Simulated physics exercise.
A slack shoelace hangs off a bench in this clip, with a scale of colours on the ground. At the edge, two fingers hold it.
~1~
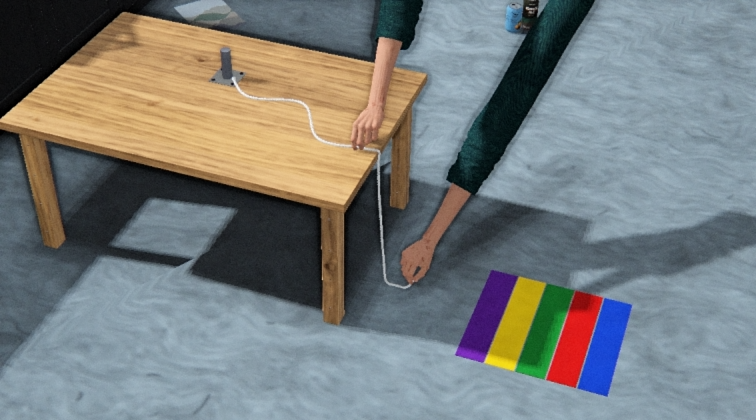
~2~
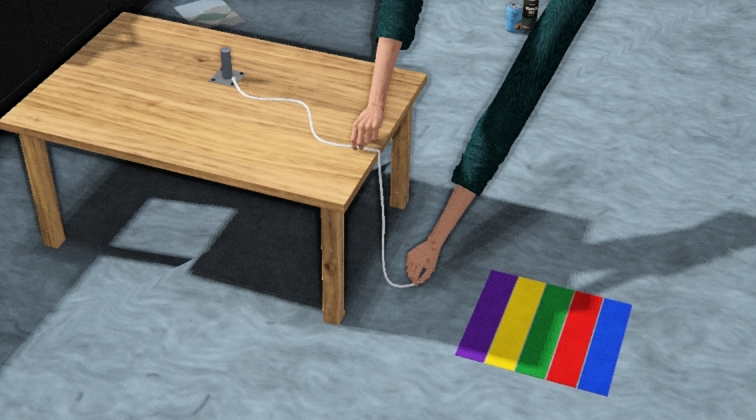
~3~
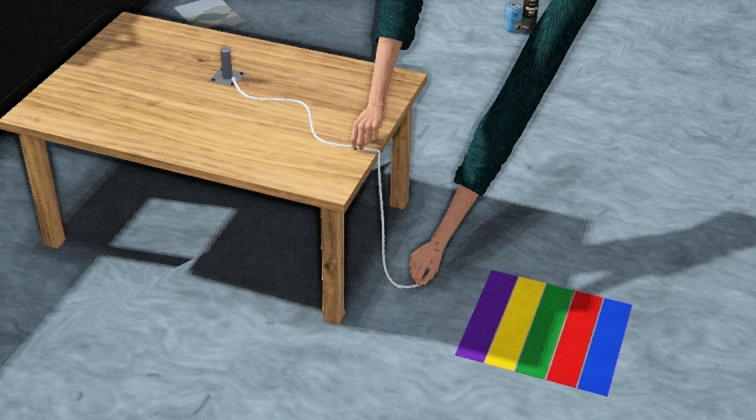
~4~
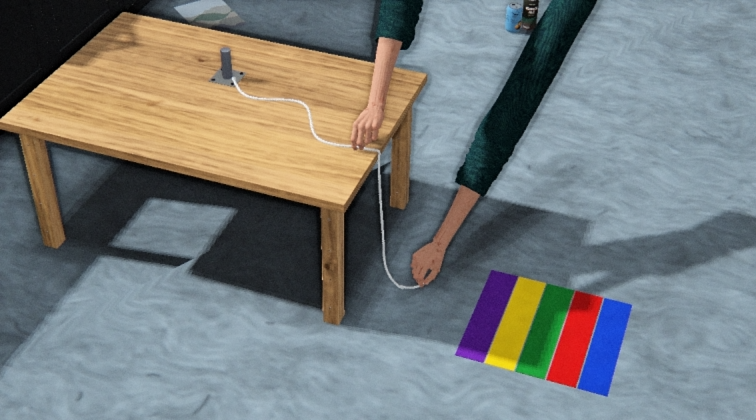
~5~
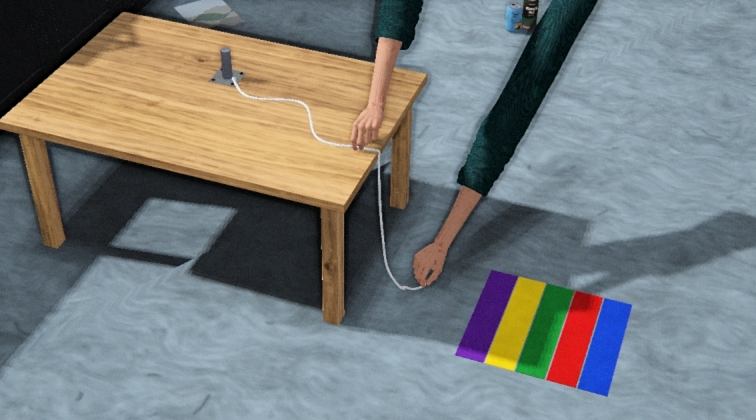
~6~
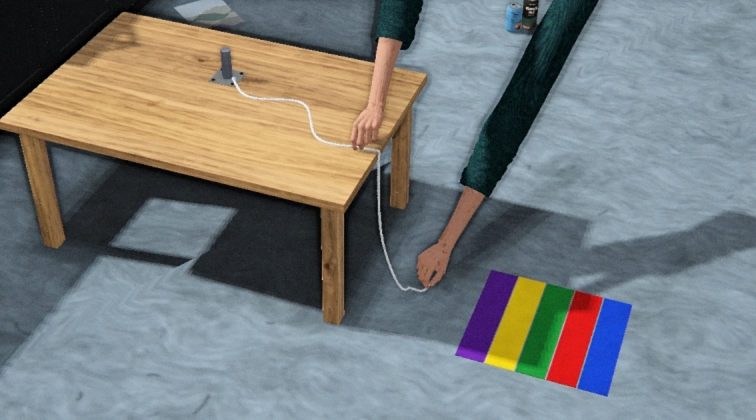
At a wooden table, one hand pins a white cord while another draws its end slightly right.
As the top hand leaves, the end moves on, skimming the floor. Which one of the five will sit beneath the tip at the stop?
The green strip will.
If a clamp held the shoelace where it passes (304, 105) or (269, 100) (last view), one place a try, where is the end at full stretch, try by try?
Respectively, (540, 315) and (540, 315).
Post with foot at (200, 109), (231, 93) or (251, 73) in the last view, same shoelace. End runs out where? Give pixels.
(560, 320), (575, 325) and (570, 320).
Early on, end near (495, 302); over purple.
Midway, end near (529, 311); over yellow.
At the end of the slack, end near (551, 316); over green. It gets as far as the green strip.
